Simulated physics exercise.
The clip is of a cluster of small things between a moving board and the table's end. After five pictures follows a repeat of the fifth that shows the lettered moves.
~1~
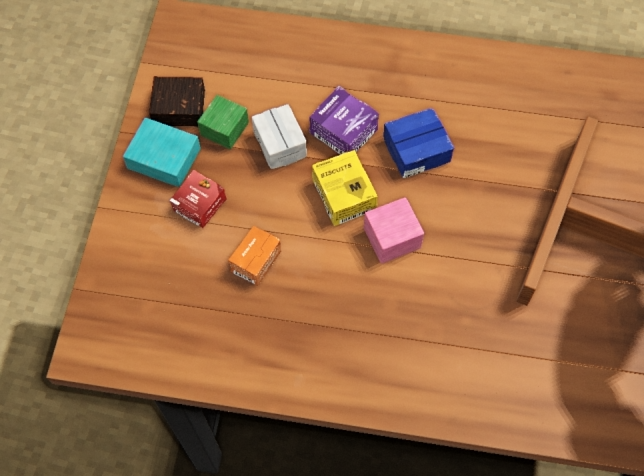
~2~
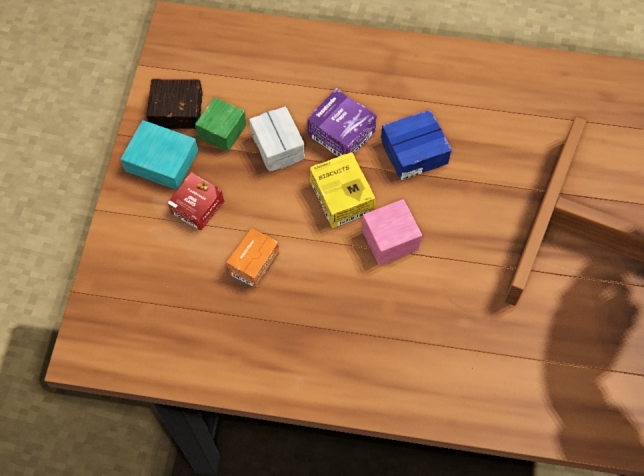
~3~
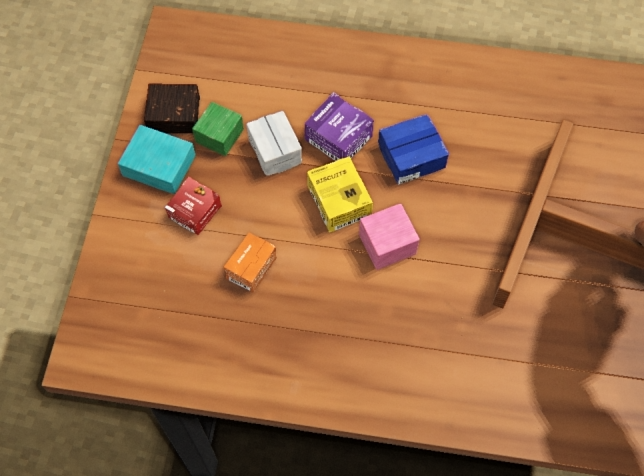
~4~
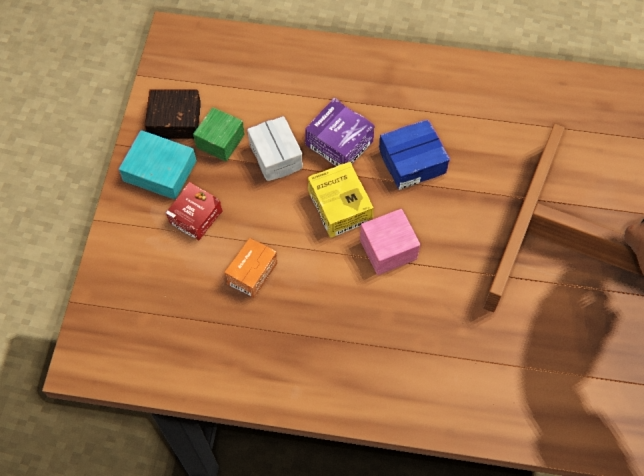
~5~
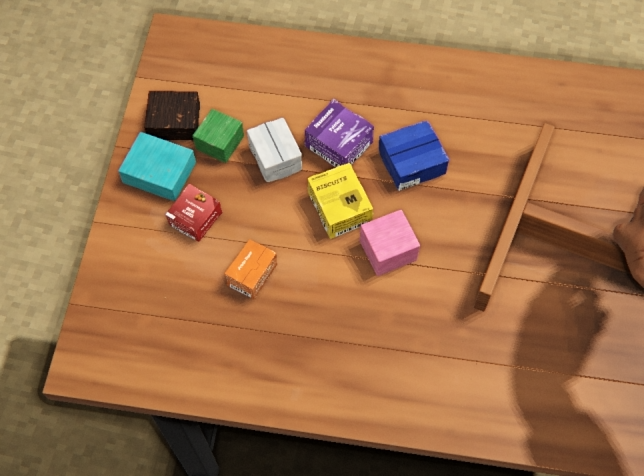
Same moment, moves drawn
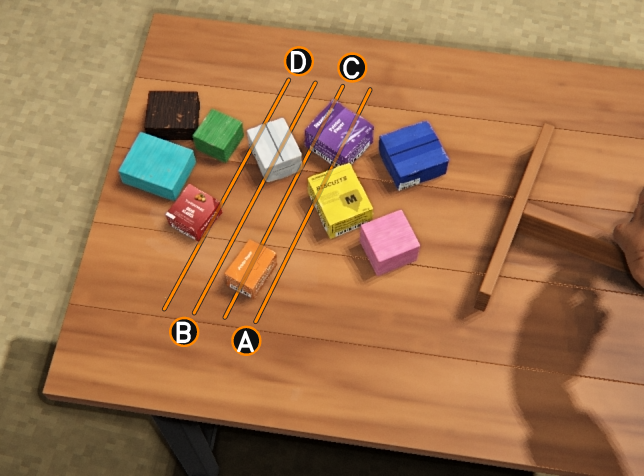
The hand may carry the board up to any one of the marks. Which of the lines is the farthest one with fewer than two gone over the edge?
It can go as far as D.
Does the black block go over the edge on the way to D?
Yes.
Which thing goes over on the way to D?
The black block.
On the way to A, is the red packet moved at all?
No.
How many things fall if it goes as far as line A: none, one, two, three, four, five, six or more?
By then, none.
On the copy, A at (316, 198); B at (258, 191); C at (287, 195); D at (230, 187).
On D. First, board (414, 191); purple box (331, 133); blue box (392, 146).
Then, board (311, 178); green block (213, 136); purple box (259, 112).
Finally, board (232, 168); black block over the edge; turquoise block (122, 160); one fallen.
By contrast, A is within the limit but short; B is within the limit but short; C is within the limit but short.
